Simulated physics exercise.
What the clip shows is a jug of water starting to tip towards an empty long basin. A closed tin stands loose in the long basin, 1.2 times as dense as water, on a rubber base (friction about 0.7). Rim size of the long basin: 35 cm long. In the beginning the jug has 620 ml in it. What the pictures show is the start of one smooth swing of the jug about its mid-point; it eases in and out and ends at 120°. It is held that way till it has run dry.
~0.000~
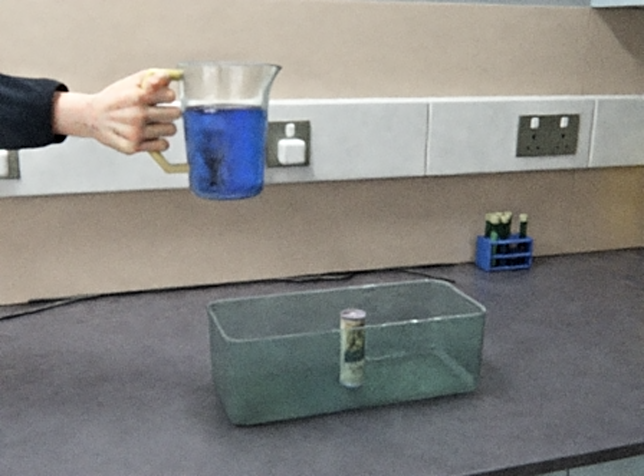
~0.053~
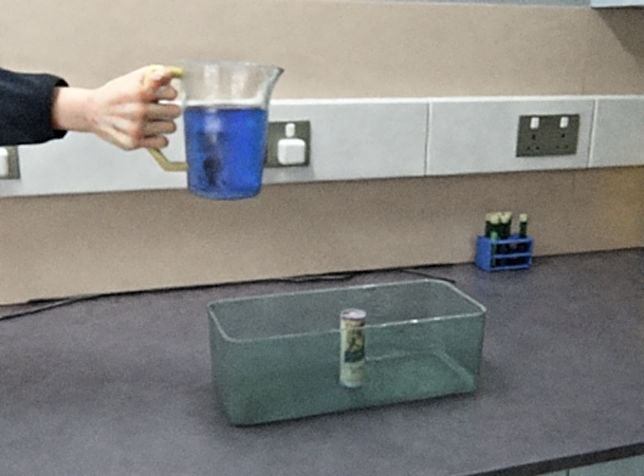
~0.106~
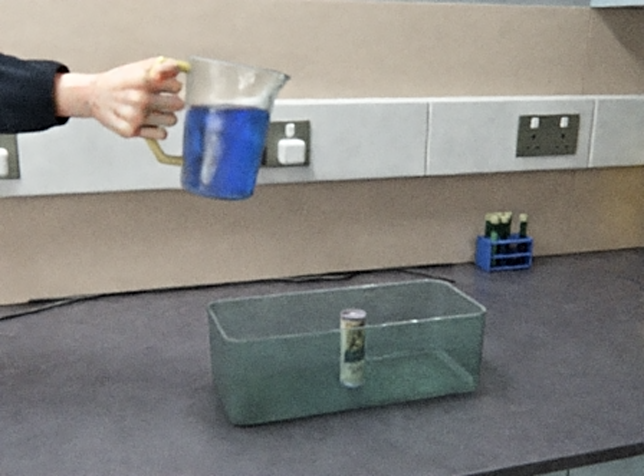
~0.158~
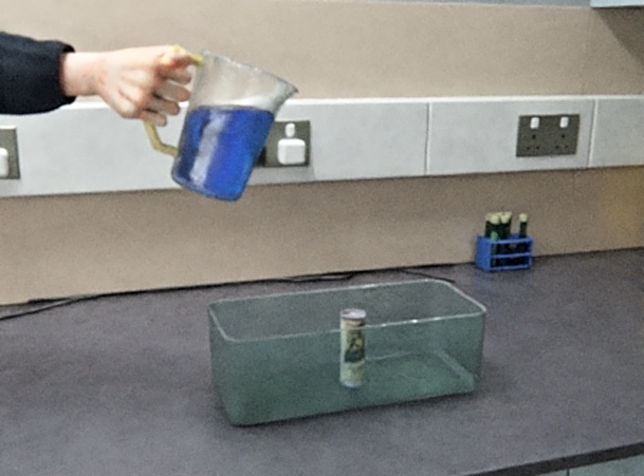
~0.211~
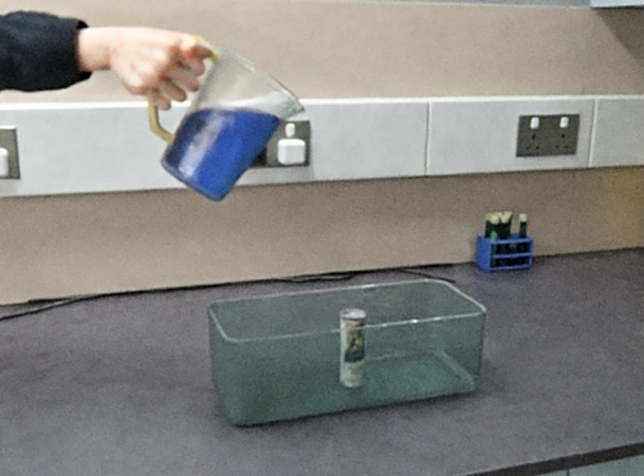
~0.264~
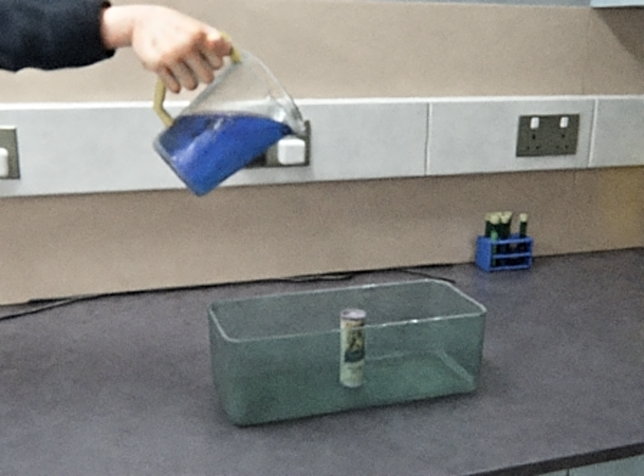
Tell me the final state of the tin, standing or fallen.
It tumbles.
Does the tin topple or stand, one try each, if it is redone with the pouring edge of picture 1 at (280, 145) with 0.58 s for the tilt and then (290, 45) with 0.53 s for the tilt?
First it stays on its base; then it tips over.
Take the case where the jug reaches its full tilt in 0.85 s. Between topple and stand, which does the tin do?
After the tilt, the tin has tipped over.
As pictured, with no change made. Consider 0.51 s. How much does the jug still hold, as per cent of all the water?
Still held: Roughly 54 % of the total.
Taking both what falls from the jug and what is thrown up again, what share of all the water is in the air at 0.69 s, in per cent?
Something like 26 per cent is in the air then.
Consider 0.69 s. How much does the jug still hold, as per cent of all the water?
Around 7 percent of it.
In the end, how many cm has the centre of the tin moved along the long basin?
Some 9.5 cm.
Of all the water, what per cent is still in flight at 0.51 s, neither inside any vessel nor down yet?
40 %.
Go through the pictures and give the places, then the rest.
The first picture shows tilt 0°; pouring edge (281, 65); surface from (184, 108) to (264, 106); the long basin's rim runs from (216, 322) to (464, 296); the tin's top is at (353, 317).
The second picture shows tilt 2°; pouring edge (284, 68); surface from (185, 107) to (264, 107).
The third picture shows tilt 10°; pouring edge (290, 76); surface from (187, 107) to (266, 108).
The fourth picture shows tilt 21°; pouring edge (298, 90); surface from (187, 115) to (272, 110).
The fifth picture shows tilt 35°; pouring edge (305, 110); surface from (179, 127) to (278, 115).
The sixth picture shows tilt 52°; pouring edge (306, 133); surface from (162, 131) to (287, 122).
Then, 0.51 s in, the tilt is 116° and 53 per cent is still to pour; the tin stands where it began.
Then, 0.69 s in, the tilt is 120° and 7 per cent is still to pour; the tin leans 5°.
Then, 0.88 s in, the tilt is 120° and 0 per cent is still to pour; the tin lies on its side.
Then, 1.08 s in, the tilt is 120° and 0 per cent is still to pour; the tin lies on its side.
Finally, the tin lies on its side.
